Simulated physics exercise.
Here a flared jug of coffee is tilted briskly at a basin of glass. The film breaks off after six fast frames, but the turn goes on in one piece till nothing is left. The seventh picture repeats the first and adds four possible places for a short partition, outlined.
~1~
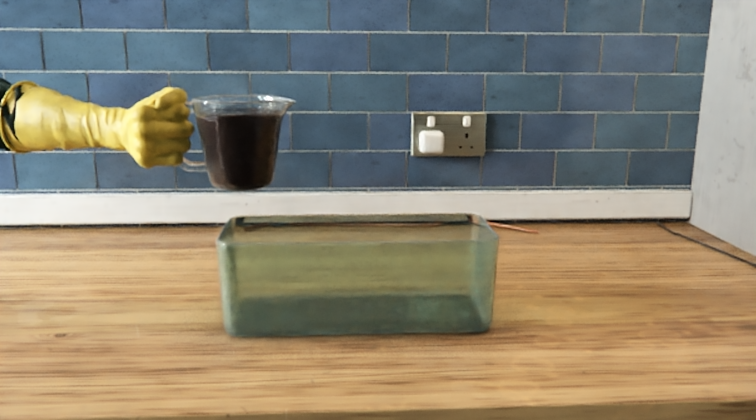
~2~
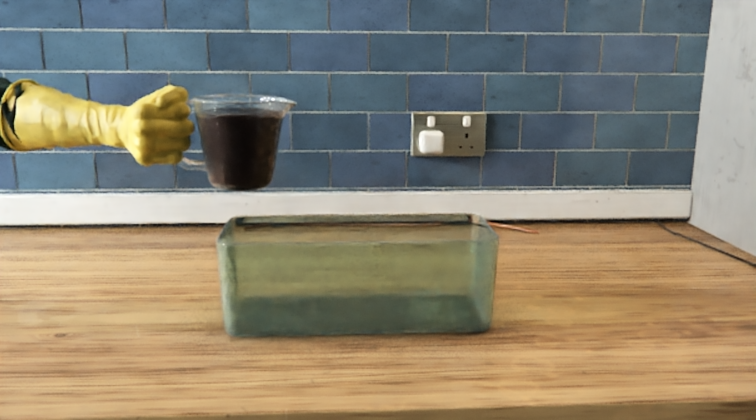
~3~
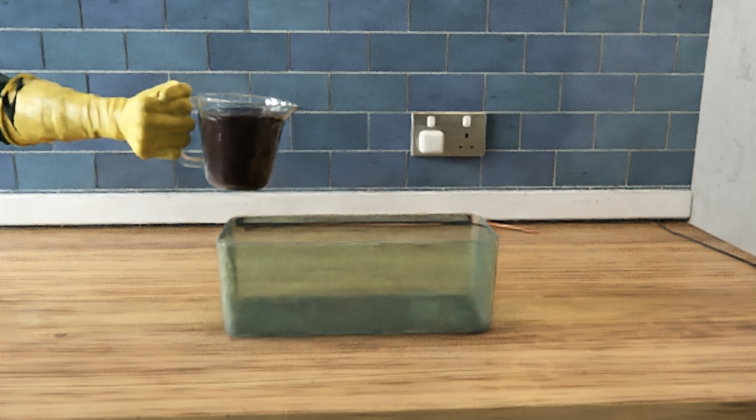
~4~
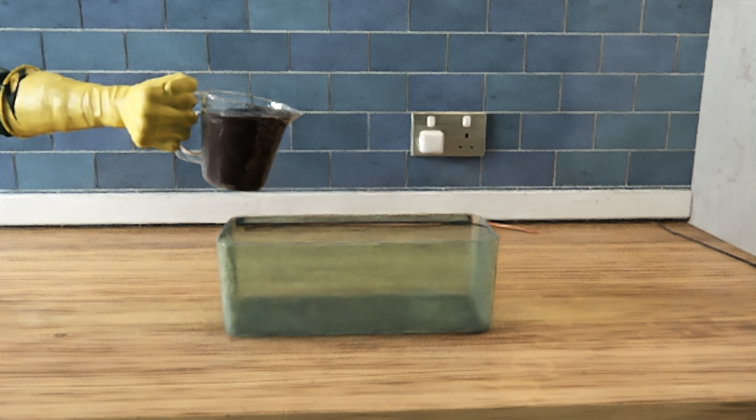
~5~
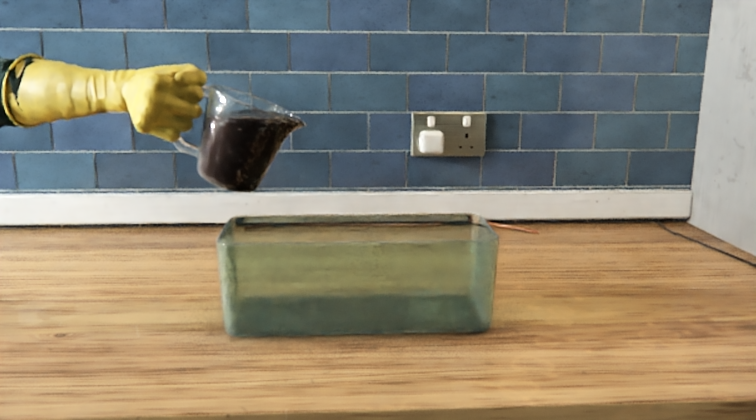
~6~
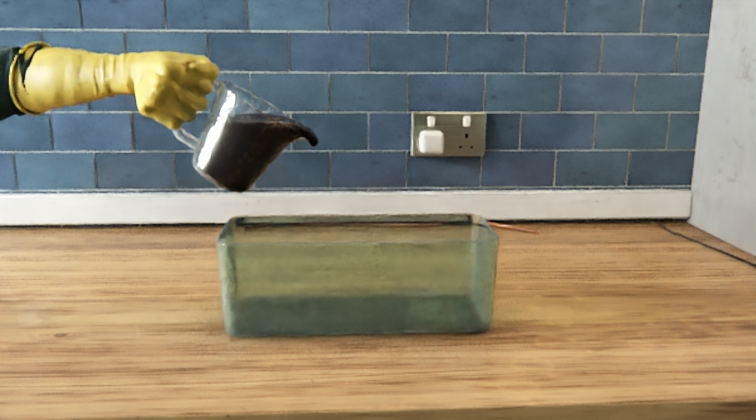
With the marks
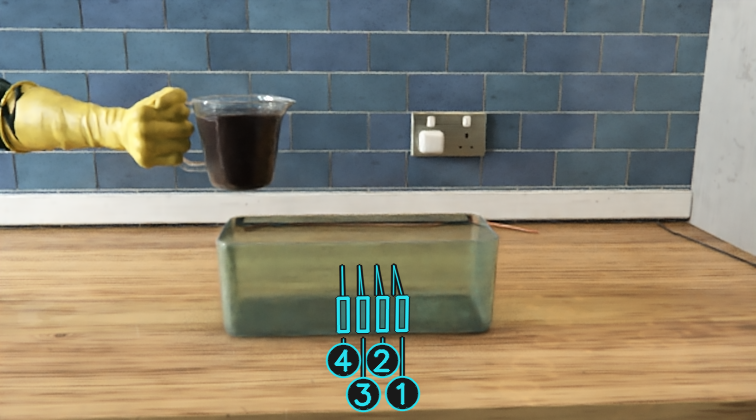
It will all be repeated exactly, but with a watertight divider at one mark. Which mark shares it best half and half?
Take 4.
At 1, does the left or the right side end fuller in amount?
More ends on the left.
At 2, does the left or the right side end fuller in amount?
More ends on the left.
On the marked copy, 1 at (402, 337); 2 at (382, 338); 3 at (363, 338); 4 at (343, 338).
If 1 is chosen, about 95 % ends left of the wall and 4 % right of it.
If 2 is chosen, about 95 % ends left of the wall and 4 % right of it.
If 3 is chosen, about 83 % ends left of the wall and 15 % right of it.
If 4 is chosen, about 51 % ends left of the wall and 49 % right of it.
